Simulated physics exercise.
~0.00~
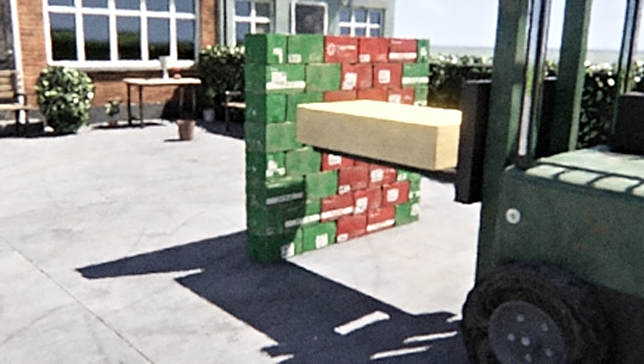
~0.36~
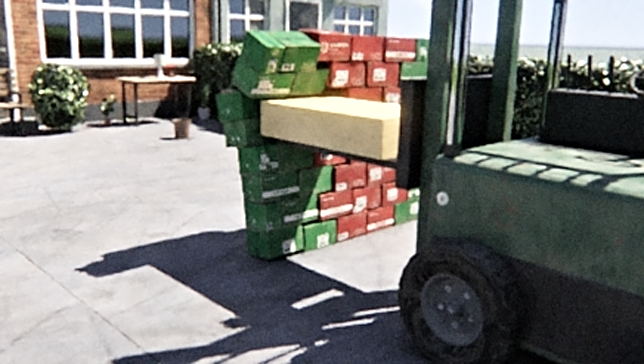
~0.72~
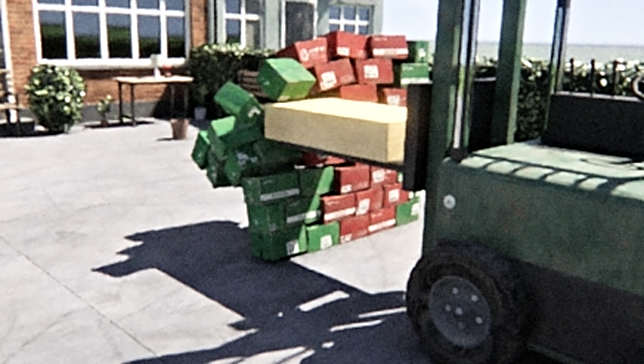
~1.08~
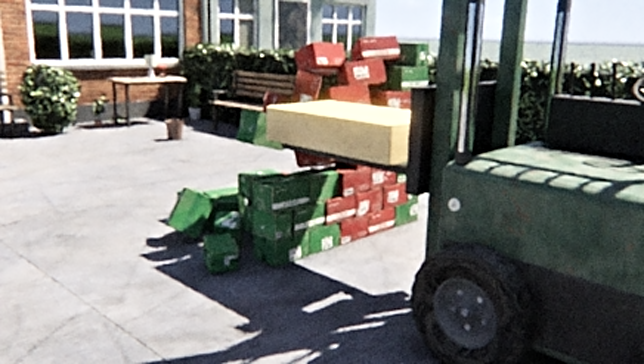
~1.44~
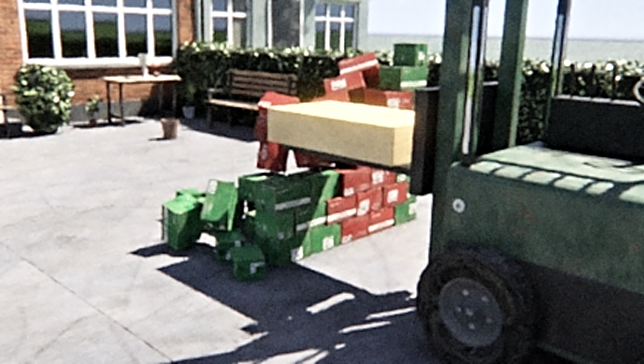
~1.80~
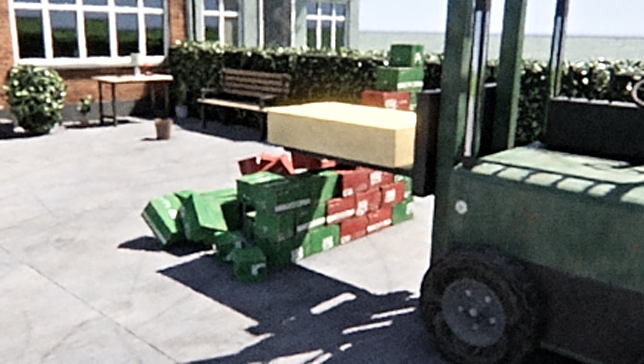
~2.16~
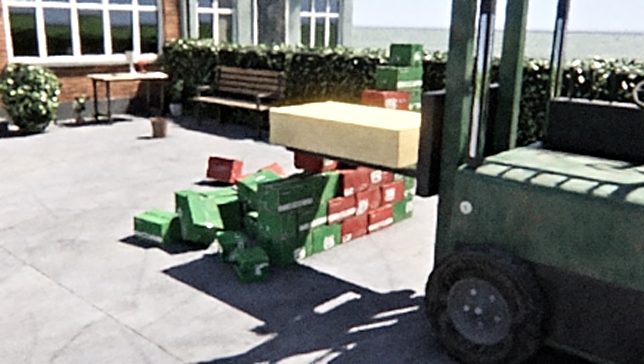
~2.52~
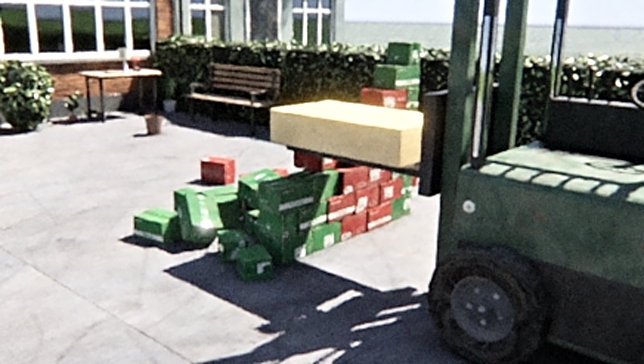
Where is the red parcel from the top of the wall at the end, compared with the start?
At the start it sits in the top row of the wall. At the end it lies on the paving to the left, just beyond the fallen green parcels.
